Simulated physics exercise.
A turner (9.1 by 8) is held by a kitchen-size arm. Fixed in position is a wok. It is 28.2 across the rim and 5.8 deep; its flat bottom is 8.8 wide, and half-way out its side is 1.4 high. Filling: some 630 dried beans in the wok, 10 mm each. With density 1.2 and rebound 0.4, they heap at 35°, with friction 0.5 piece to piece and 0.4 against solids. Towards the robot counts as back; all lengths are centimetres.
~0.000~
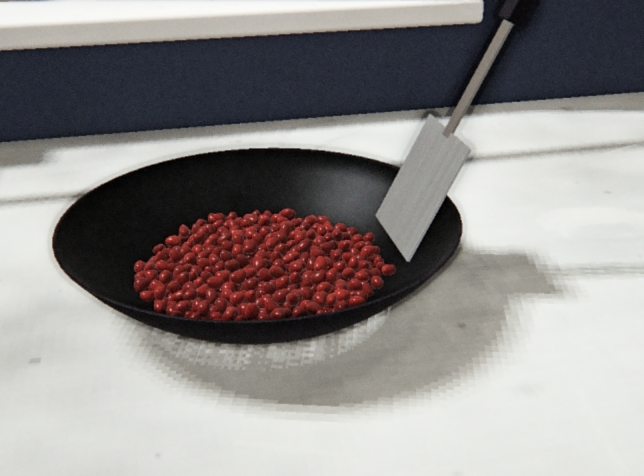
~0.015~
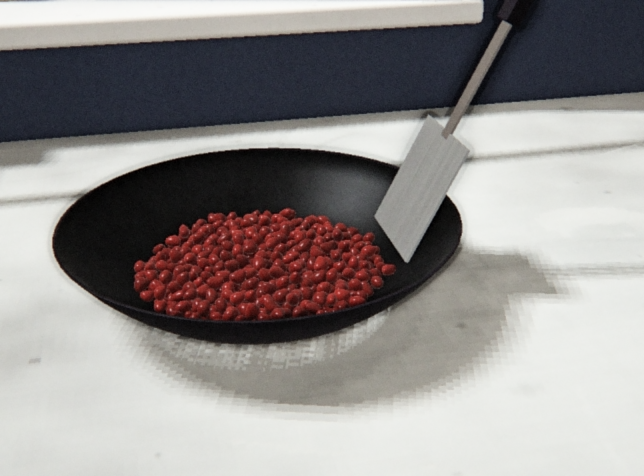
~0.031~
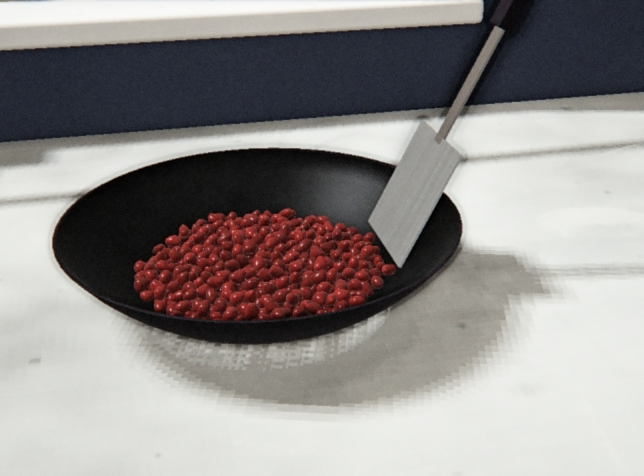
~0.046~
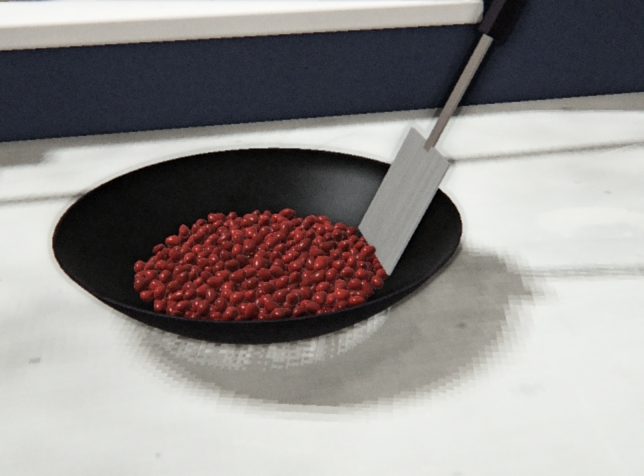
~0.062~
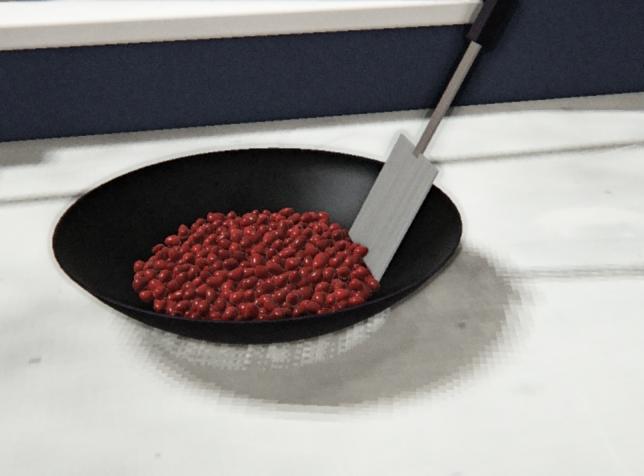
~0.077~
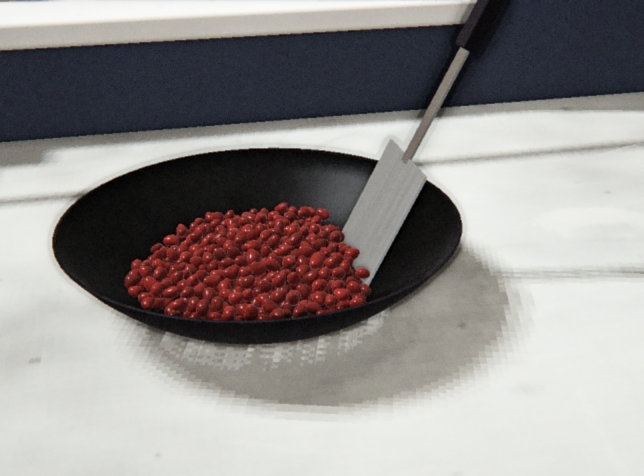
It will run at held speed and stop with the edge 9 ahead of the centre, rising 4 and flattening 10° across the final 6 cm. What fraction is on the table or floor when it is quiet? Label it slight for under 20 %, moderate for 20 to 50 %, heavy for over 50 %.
Label: Slight.
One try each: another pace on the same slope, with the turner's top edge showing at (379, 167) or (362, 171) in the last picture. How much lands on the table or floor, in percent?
Respectively, some 25 and 30 per cent.
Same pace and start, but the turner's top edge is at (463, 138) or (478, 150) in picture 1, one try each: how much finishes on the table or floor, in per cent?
About 5 and 10 per cent.
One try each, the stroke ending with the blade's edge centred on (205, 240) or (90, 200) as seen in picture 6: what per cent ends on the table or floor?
0 % and 30 %.
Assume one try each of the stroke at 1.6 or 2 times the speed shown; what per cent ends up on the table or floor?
The two tries give roughly 20 and 30 in a hundred.
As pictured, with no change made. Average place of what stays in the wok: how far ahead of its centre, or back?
About 5.0 centimetres ahead.
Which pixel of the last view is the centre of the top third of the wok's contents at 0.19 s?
Centre estimated at around (186, 253).
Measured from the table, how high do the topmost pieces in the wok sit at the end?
Height at rest: Roughly 6.5 cm.
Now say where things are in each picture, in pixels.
In the first picture, the turner top edge at (449, 131), sloping 63°; upper third of the load around (265, 258), from x 140 to 390, top at y 215; 626 in the wok.
In the second picture, the turner top edge at (448, 132), sloping 63°; upper third of the load around (265, 258), from x 140 to 390, top at y 215.
In the third picture, the turner top edge at (441, 137), sloping 63°; upper third of the load around (265, 258), from x 140 to 390, top at y 215.
In the fourth picture, the turner top edge at (430, 144), sloping 63°; upper third of the load around (265, 258), from x 140 to 380, top at y 215.
In the fifth picture, the turner top edge at (419, 151), sloping 63°; upper third of the load around (262, 257), from x 140 to 375, top at y 215.
In the sixth picture, the turner top edge at (408, 157), sloping 63°; upper third of the load around (258, 256), from x 130 to 375, top at y 210; 626 in the wok.
After 0.19 s, sloping 63°, highest piece 8 above the table; 625 in the wok, 1 on the blade or in flight.
After 0.30 s, sloping 60°, highest piece 8 above the table; 621 in the wok, 1 on the table or floor, 4 on the blade or in flight.
After 0.55 s, sloping 53°, highest piece 7 above the table; 553 in the wok, 64 on the table or floor, 9 on the blade or in flight.
After 1.60 s, sloping 53°, highest piece 6 above the table; 552 in the wok, 74 on the table or floor.
In the end, 552 in the wok, 74 on the table or floor. That is 12 % on the table or floor.
